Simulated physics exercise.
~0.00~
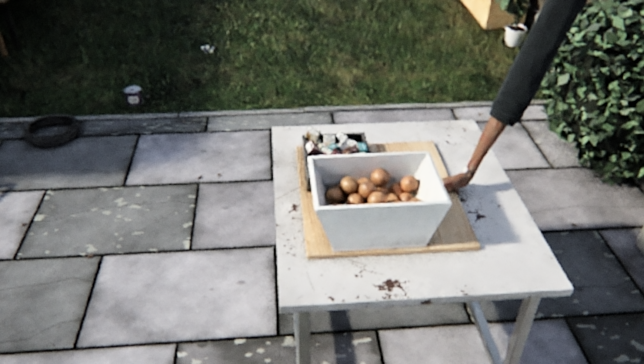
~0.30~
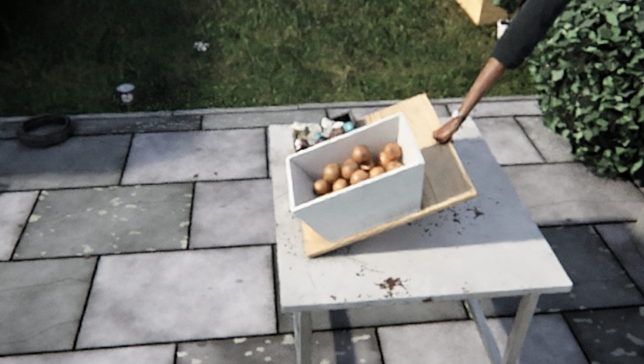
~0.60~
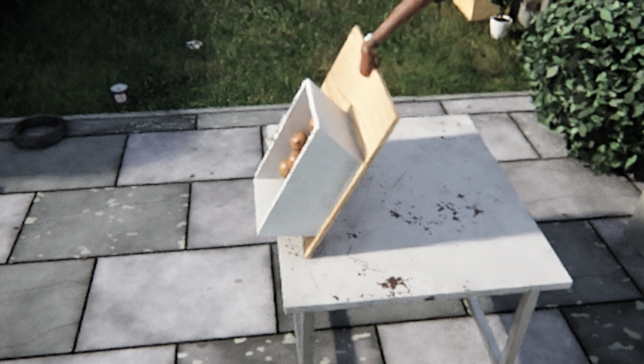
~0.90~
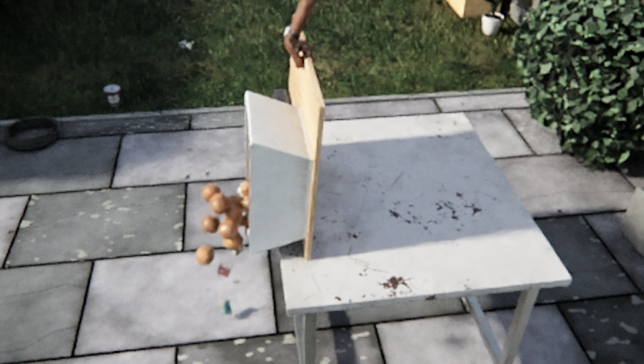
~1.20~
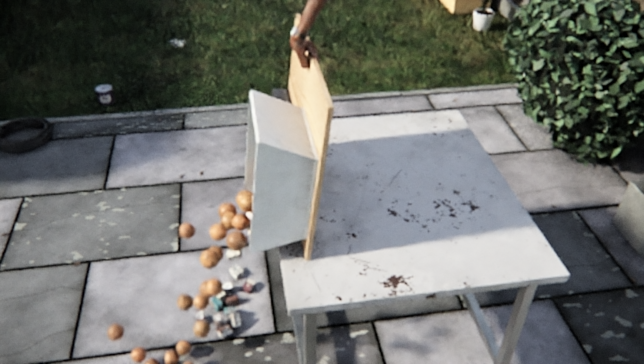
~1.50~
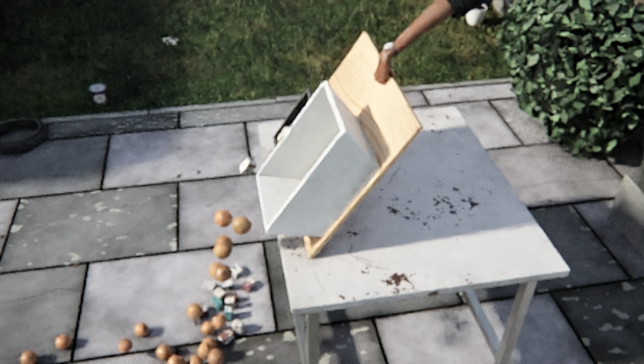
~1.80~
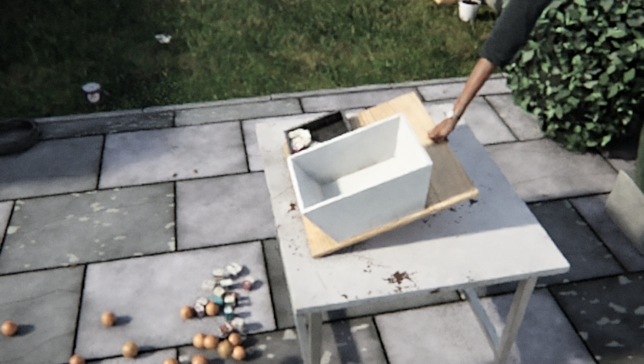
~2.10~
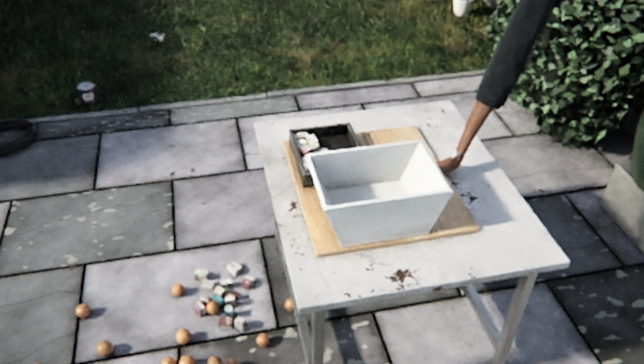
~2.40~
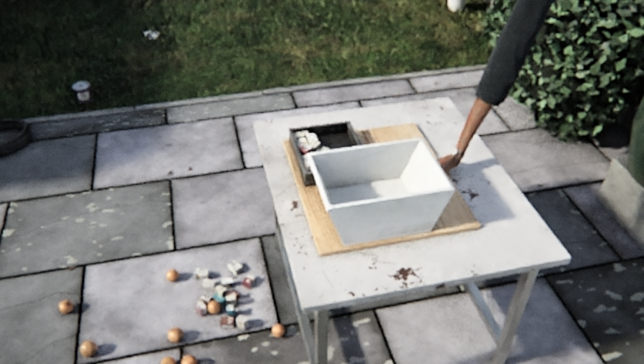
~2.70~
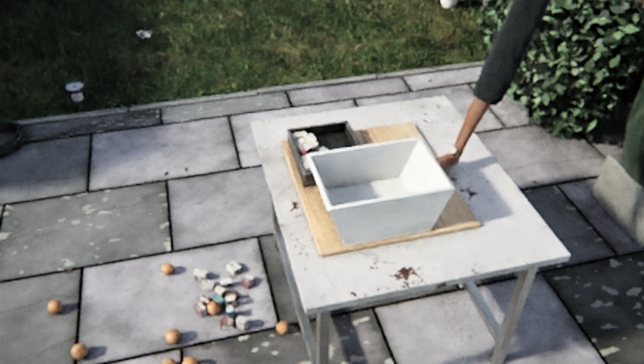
A white box full of round brown onions sits on a wooden board on a pale, scuffed table, with a dark box of small cartons behind it, seen from above on a grey stone patio beside grass and a bush. A hand at the right lifts that end of the board until it stands almost upright. The onions tumble off the left side with some cartons and scatter across the slabs. The hand then lowers the board flat again. The white box ends up empty, while a few cartons remain in the dark one.
